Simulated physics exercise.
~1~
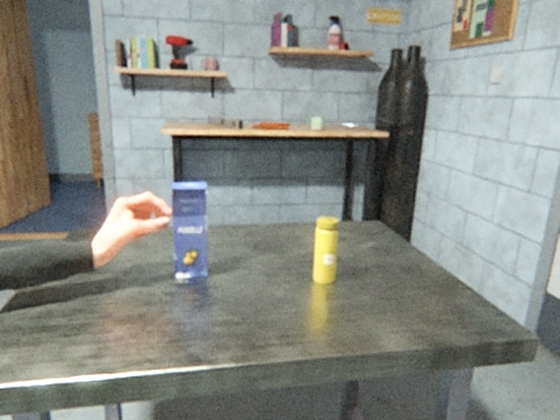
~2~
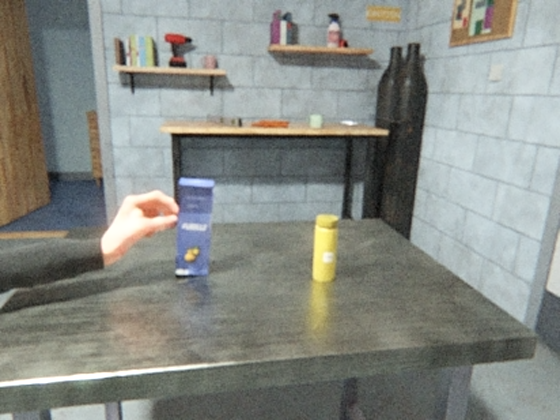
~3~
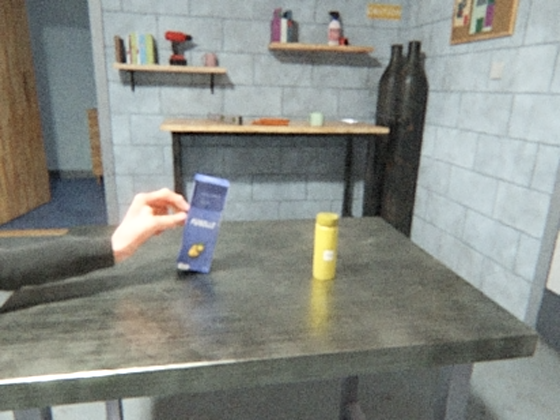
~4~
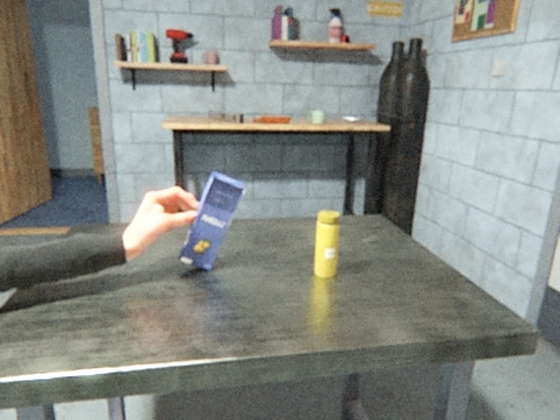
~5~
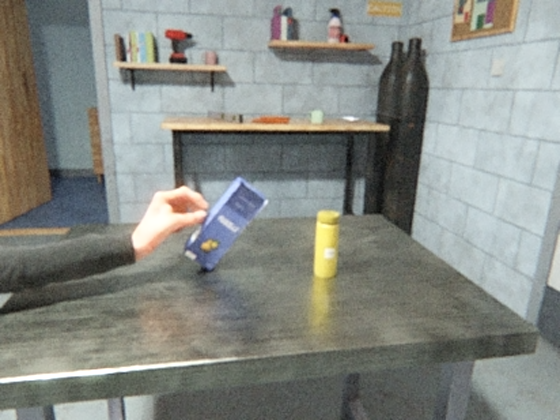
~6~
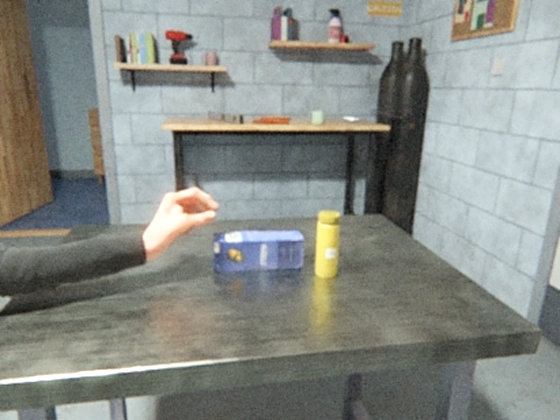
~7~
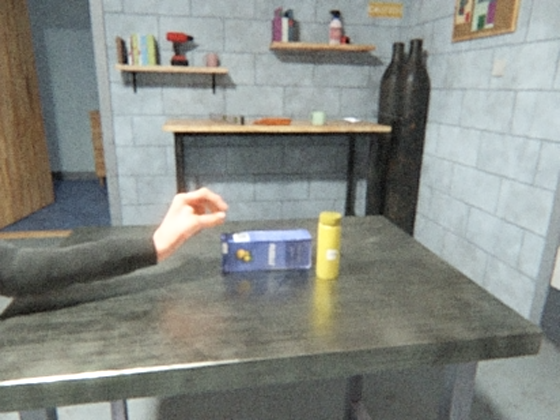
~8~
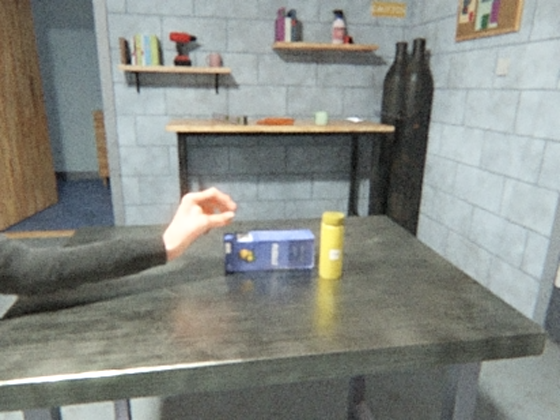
A tall blue carton stands on a dark tabletop in a grey block-walled workshop, seen from across the table by a slightly swaying camera, with a small yellow shaker to its right and shelves and a workbench behind. A hand in a dark sleeve reaches in from the left and pushes the upper part of the carton slowly rightward. The carton leans further and further as the hand follows, then topples onto its side. It shifts slightly right and ends lying beside the shaker, which stays upright, while the hand hovers above its left end.
